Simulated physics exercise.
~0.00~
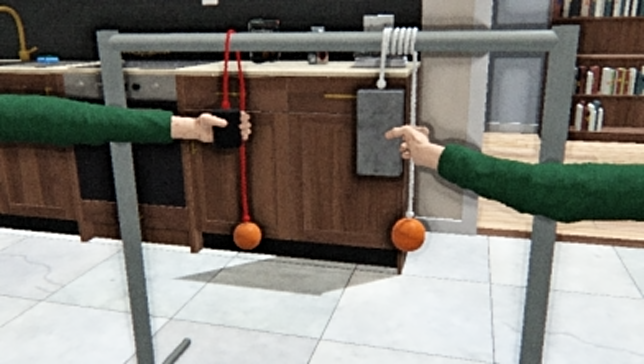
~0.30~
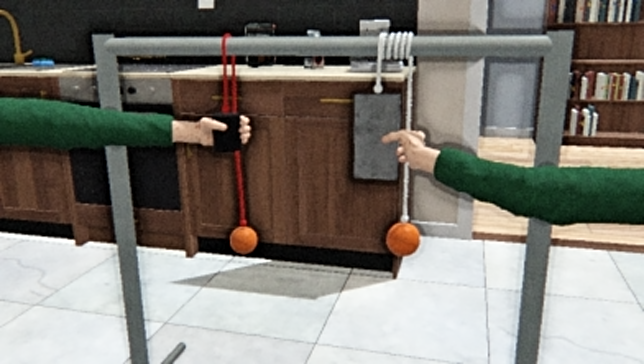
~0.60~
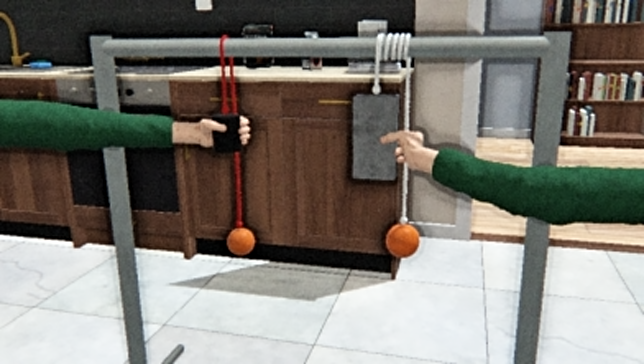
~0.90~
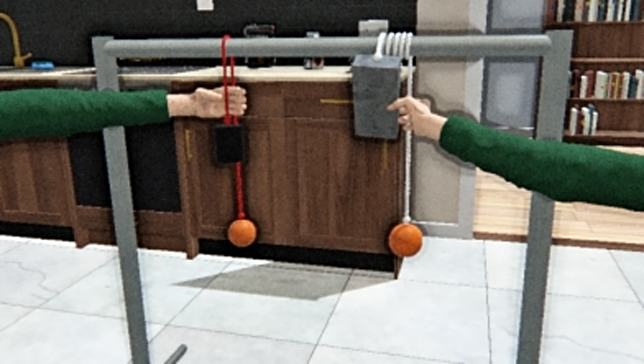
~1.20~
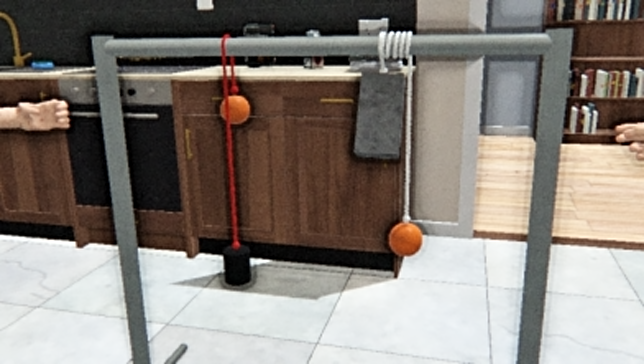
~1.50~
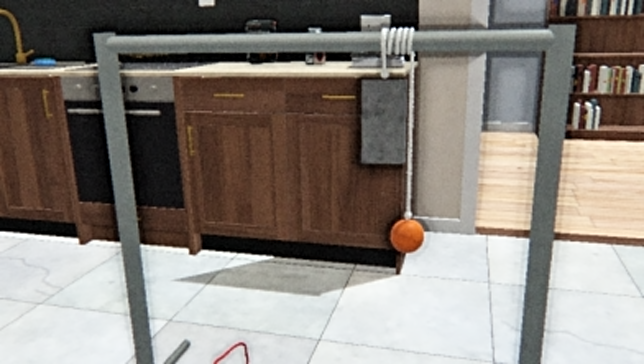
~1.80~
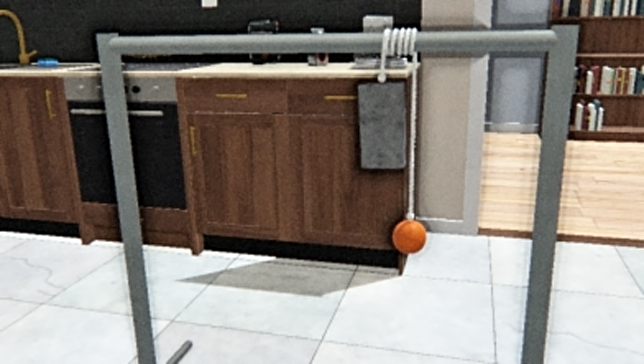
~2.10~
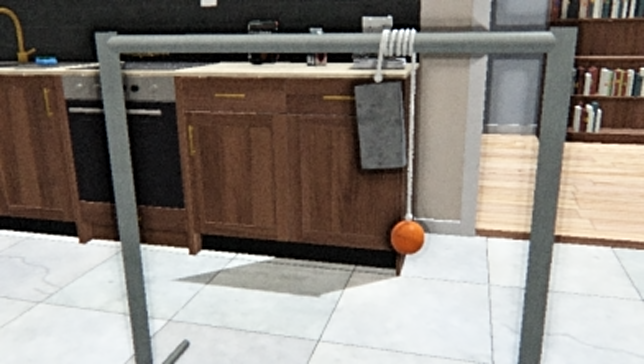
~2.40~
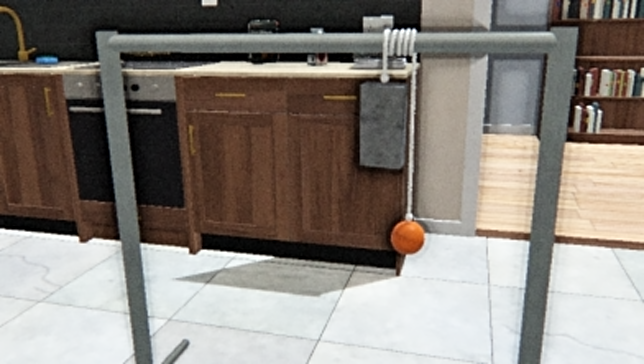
At the start, two green-sleeved arms reach toward a grey rail in a kitchen, one hand holding a small black block on a red cord and the other touching a grey slab on a white cord wound around the rail. An orange hangs from the far end of each cord. The hands let go and draw back. The black block drops to the floor, and the left orange rises toward the rail. The red cord then comes off, its end briefly visible low down before leaving view. The slab shifts and turns slightly but stays hanging beside the right orange.
